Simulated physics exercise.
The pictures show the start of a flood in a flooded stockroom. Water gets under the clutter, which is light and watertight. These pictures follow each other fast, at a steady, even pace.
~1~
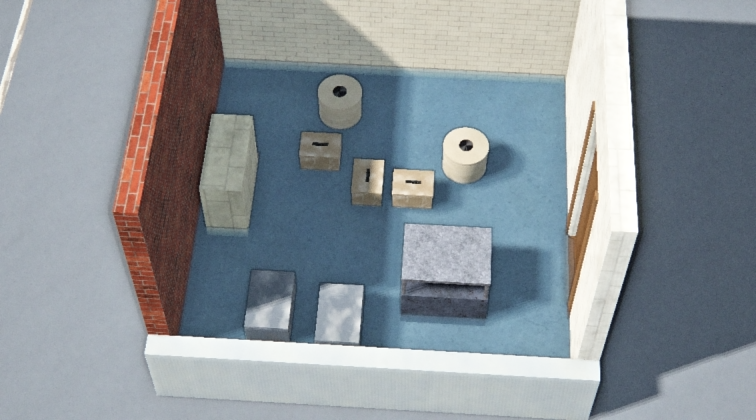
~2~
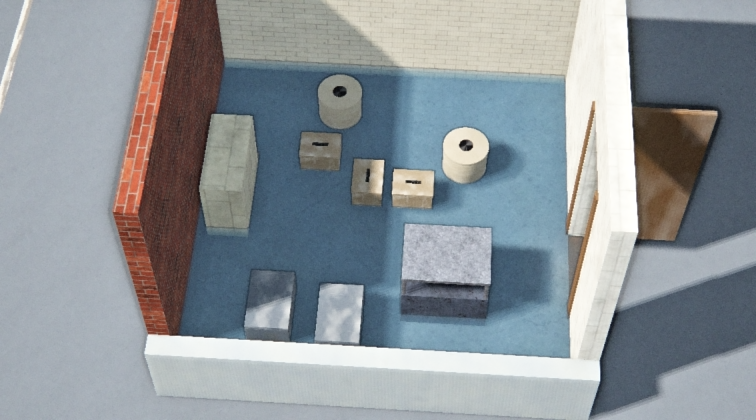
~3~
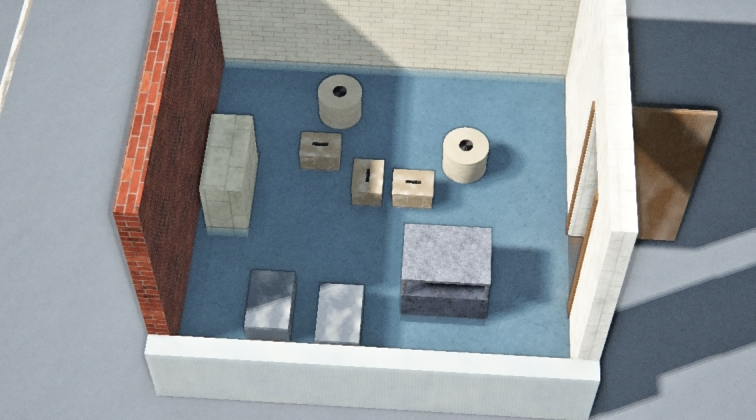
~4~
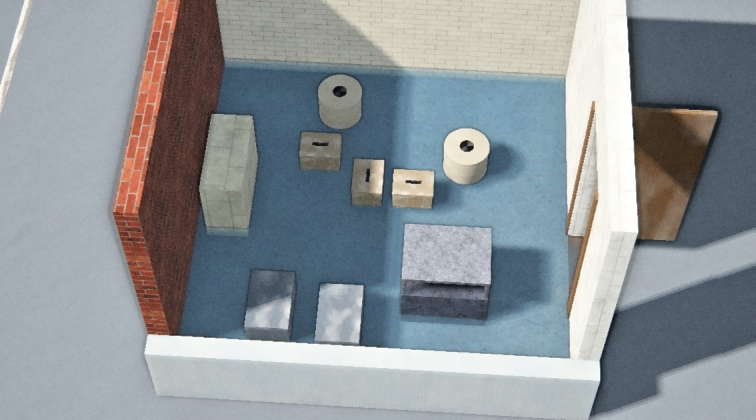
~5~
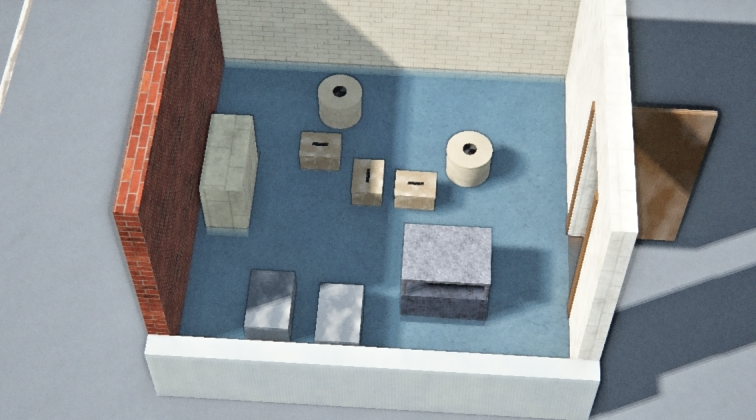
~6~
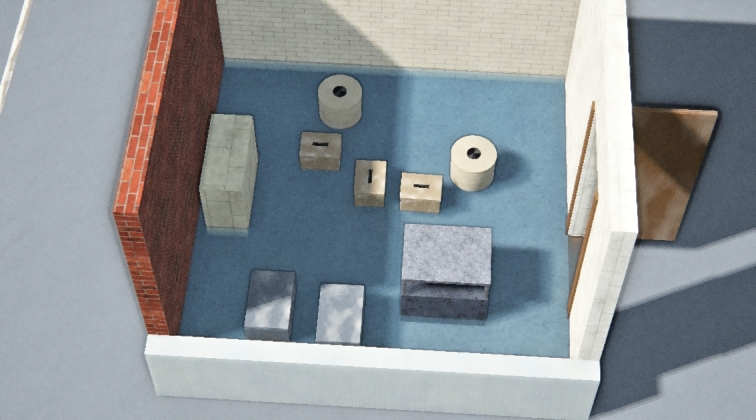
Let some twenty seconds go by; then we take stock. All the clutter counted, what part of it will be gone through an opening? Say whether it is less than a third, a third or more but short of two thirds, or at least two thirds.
It is a third or more but short of two thirds.
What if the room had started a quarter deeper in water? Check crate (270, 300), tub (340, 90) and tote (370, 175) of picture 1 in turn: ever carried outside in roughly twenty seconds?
Item by item: Retained, retained and exits.
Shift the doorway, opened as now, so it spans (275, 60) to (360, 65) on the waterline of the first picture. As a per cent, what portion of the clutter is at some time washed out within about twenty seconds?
By my count, 70 percent.
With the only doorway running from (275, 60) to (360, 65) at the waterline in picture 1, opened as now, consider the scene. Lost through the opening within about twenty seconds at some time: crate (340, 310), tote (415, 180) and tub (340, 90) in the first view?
Outcome by item: Retained / exited / exited.
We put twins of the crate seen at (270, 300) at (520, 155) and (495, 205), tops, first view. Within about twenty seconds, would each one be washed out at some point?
First one makes it out, second one makes it out.
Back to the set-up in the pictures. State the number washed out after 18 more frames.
1.
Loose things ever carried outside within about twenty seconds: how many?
By my count, 3.
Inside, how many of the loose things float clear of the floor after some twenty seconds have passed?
Count: 4.
A moment on, 0 of 7 are out; 7 afloat.
Next, 1 of 7 are out; 6 afloat.
Later, 3 of 7 are out; 4 afloat.
In the end, 3 of 7 are out; 4 afloat.
